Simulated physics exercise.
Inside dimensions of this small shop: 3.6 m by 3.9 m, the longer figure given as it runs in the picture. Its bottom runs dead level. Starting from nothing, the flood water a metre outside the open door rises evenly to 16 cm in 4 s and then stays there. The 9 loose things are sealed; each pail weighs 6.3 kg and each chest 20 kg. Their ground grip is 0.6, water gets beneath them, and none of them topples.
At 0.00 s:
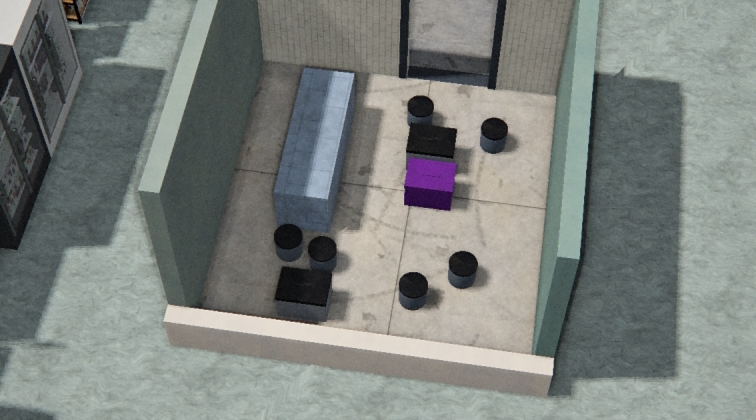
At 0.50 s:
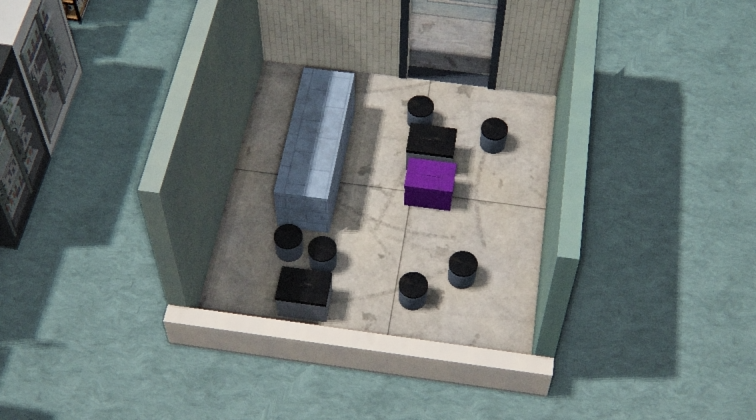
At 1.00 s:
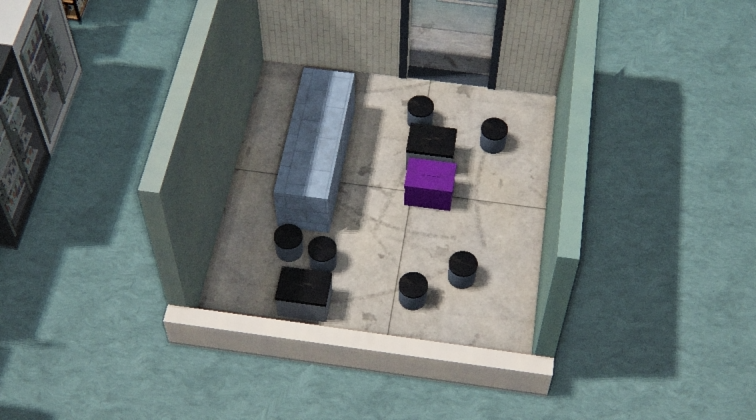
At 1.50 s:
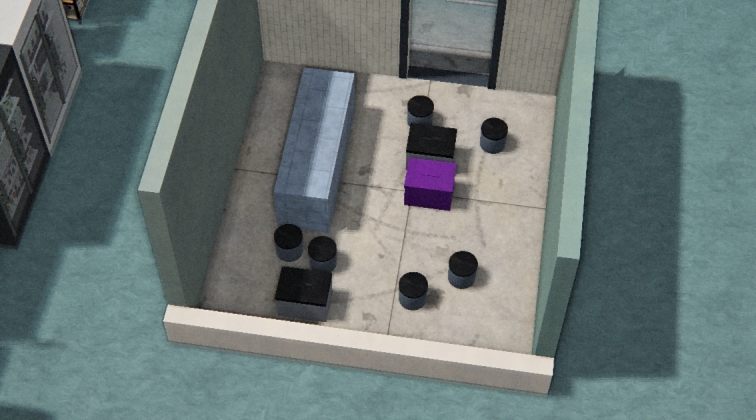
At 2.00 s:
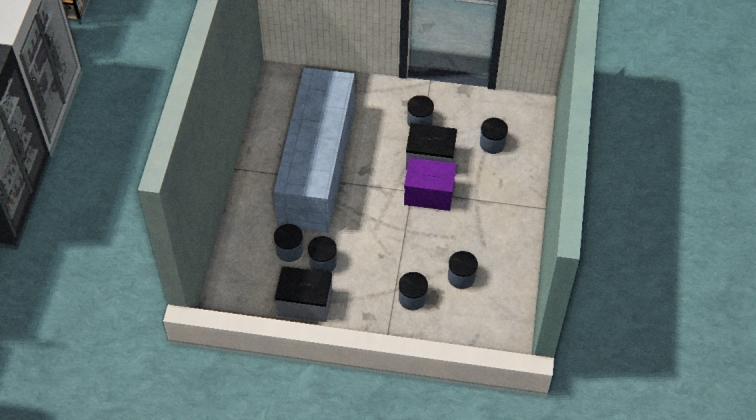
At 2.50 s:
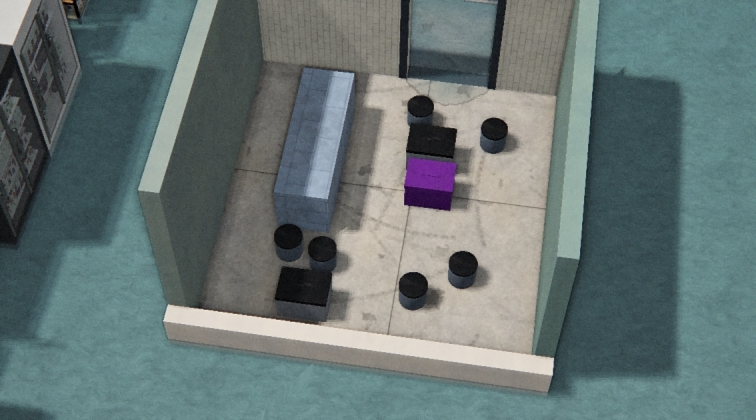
In a small walled shop, the purple chest, black stools and long counter stay still.
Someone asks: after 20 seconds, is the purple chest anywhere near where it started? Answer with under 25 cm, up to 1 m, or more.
After 20 seconds the purple chest is more than 1 m from its start.
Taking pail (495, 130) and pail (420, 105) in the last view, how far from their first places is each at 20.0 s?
In turn: 150 cm, 200 cm.
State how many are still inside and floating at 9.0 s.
At that instant the tally stands at 0.
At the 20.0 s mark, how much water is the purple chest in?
Depth: About 15 cm.
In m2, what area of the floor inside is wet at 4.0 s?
Some 2.5 m2 of it.
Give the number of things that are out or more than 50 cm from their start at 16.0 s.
7.
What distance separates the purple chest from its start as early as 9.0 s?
About 0 cm out of place.
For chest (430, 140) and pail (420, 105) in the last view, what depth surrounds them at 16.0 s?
Roughly 11 and 9 cm.
After 4.0 s the purple chest is near (431, 175), 0.0 m from its start, aground; 0 afloat.
After 9.0 s the purple chest is near (431, 175), 0.0 m from its start, aground; 0 afloat.
After 16.0 s the purple chest is near (392, 201), 0.6 m from its start, afloat; 9 afloat.
After 20.0 s the purple chest is near (307, 299), 2.1 m from its start, afloat; 9 afloat.
